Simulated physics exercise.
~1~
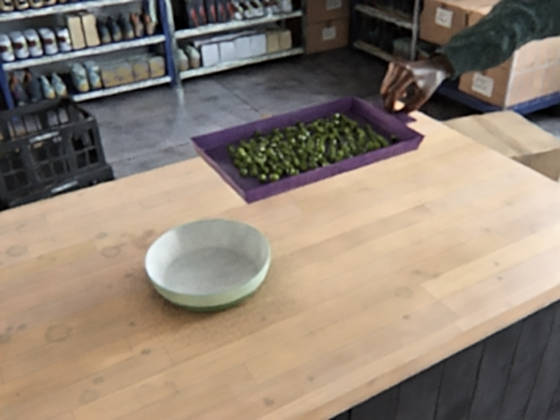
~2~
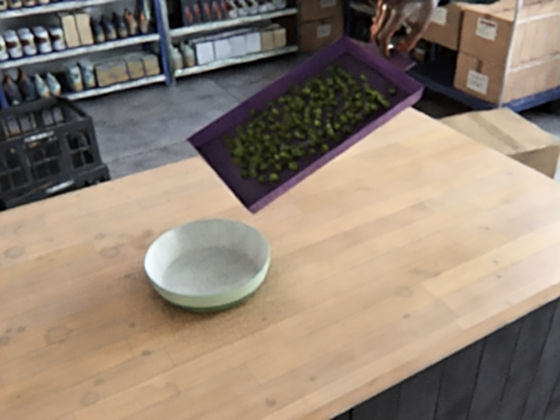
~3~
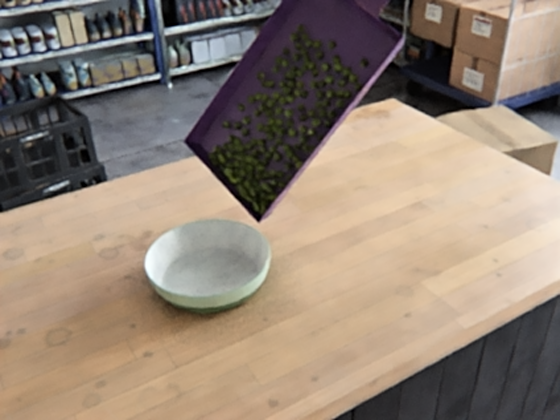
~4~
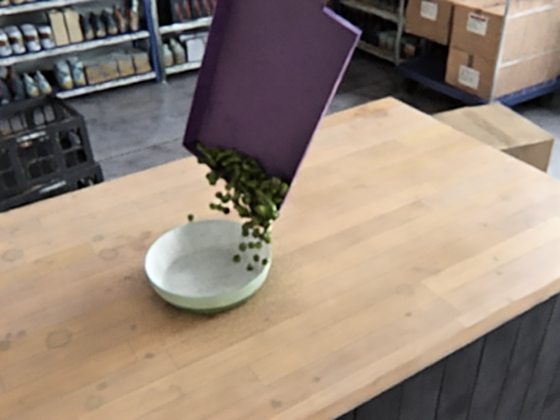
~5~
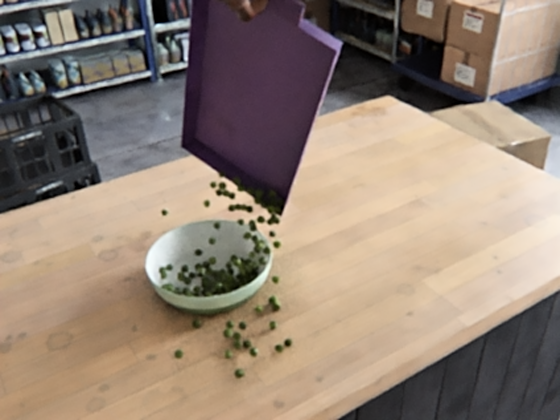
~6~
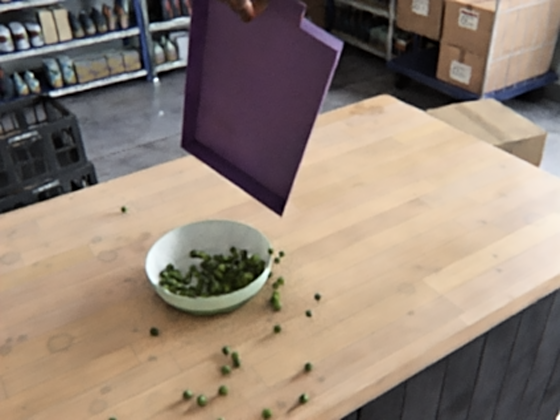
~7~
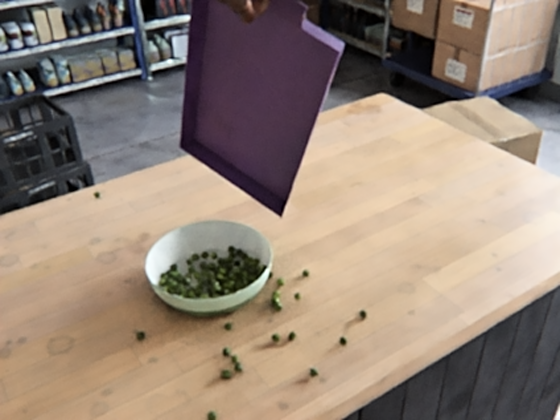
A shallow purple tray full of small green olives is held by a worker's hand above a wooden table, near a pale green pan. The hand tips the tray steadily toward the pan, and the olives slide down toward its lower edge. As the tray grows steeper, they spill over the edge in a loose stream. Most drop into the pan, while some scatter and roll across the tabletop. The tray empties and stays steeply tilted, leaving a heap of olives in the pan and a small number strewn around it.
